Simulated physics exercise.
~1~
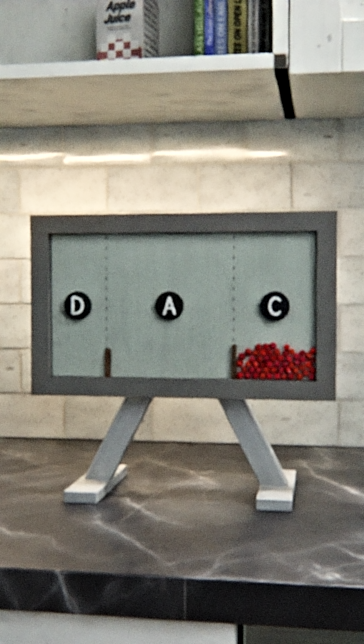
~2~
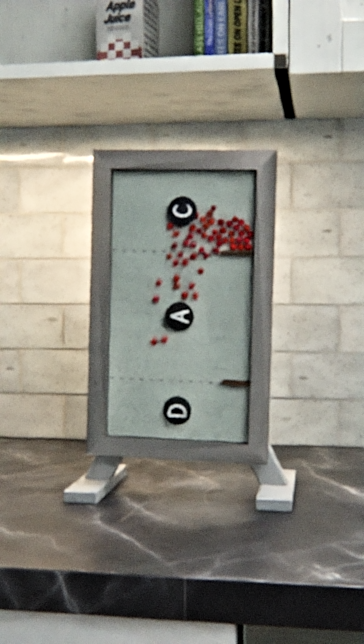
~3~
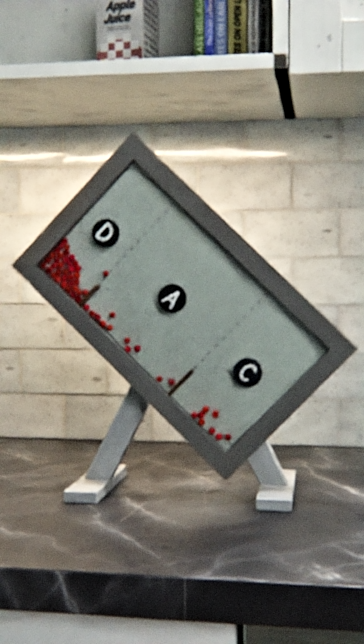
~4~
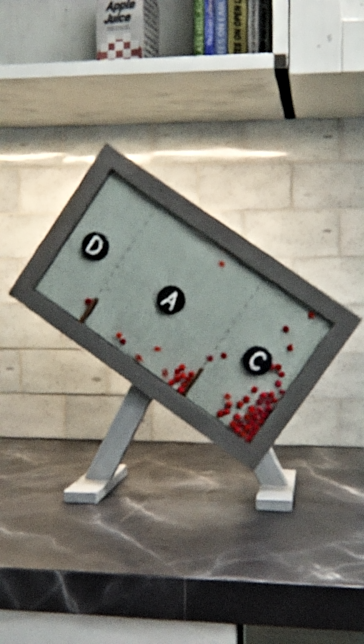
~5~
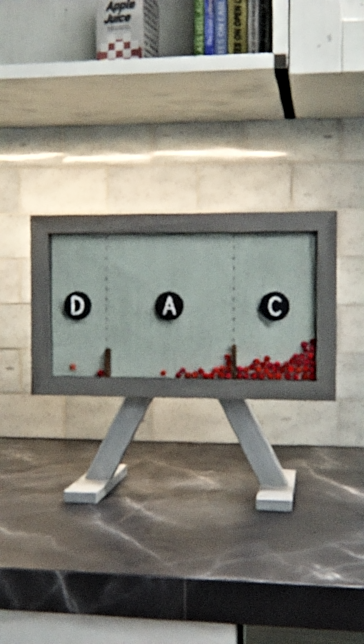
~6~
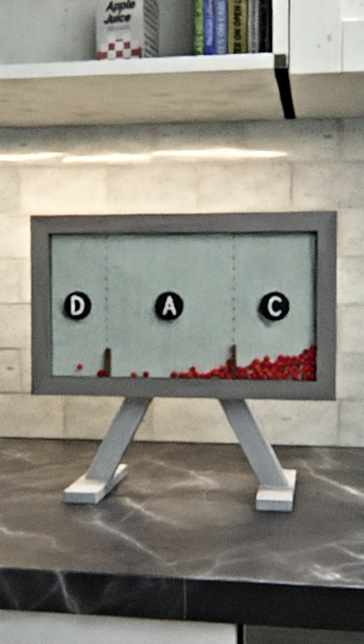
In this clip, a framed case of red beads on a countertop stand turns anticlockwise until upright, then swings clockwise past level, tumbling the beads, and returns to level, where they settle mostly under C, with some under A and very few under D.
